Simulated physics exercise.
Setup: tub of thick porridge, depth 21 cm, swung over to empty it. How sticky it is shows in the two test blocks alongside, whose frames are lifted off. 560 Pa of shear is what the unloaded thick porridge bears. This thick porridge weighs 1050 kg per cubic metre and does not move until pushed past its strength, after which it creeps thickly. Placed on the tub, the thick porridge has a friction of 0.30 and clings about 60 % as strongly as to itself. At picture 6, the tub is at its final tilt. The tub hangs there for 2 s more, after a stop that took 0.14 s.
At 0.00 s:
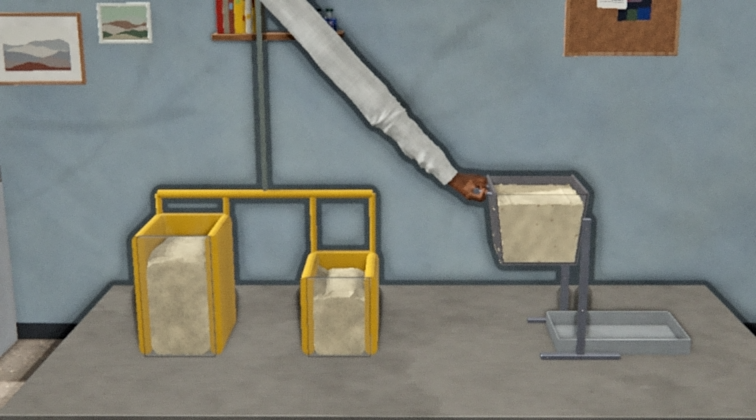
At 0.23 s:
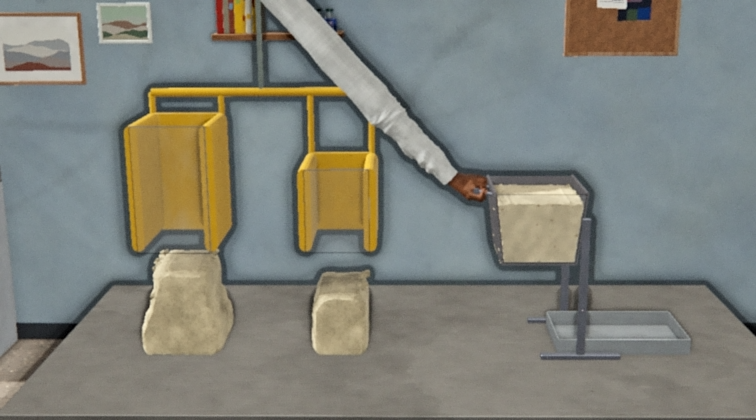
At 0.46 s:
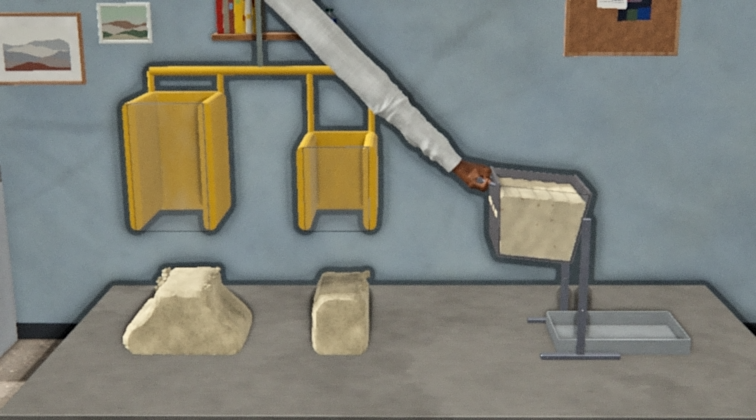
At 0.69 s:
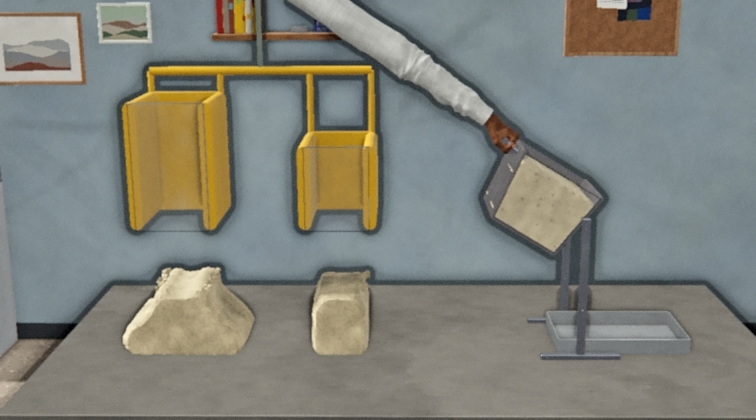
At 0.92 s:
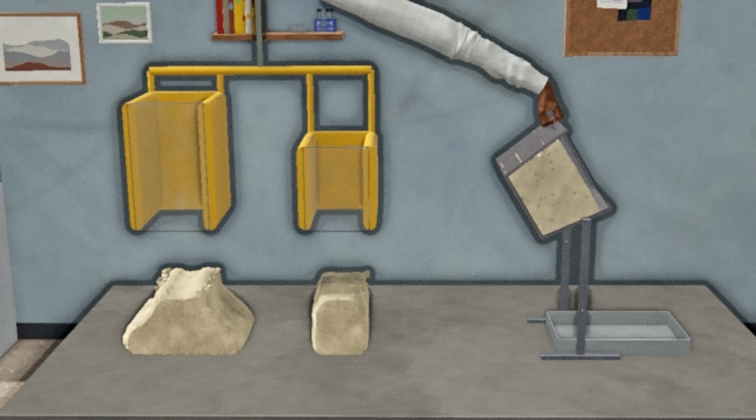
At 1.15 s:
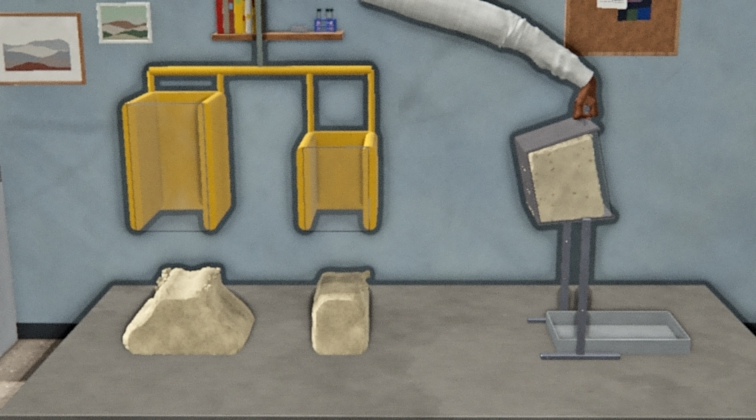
In the video, yellow molds lift off two pale blocks on a table, and the larger block slumps and widens while the smaller barely changes; then a hand swings a gray tub of thick porridge over to the right above a tray.
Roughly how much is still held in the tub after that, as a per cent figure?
The amount still held in the tub is about 100 per cent.
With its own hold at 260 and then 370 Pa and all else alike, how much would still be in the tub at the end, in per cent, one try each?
Try one gives 50 per cent, try two gives 60 per cent.
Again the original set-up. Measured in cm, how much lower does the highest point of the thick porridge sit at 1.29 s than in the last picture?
Roughly 1 cm.
After 1.29 s, the tub is at 78 degrees and holds 100 %.
After 1.46 s, the tub is at 78 degrees and holds 100 %.
After 1.63 s, the tub is at 78 degrees and holds 100 %.
After 1.80 s, the tub is at 78 degrees and holds 100 %.
After 3.15 s, the tub is at 78 degrees and holds 100 %.
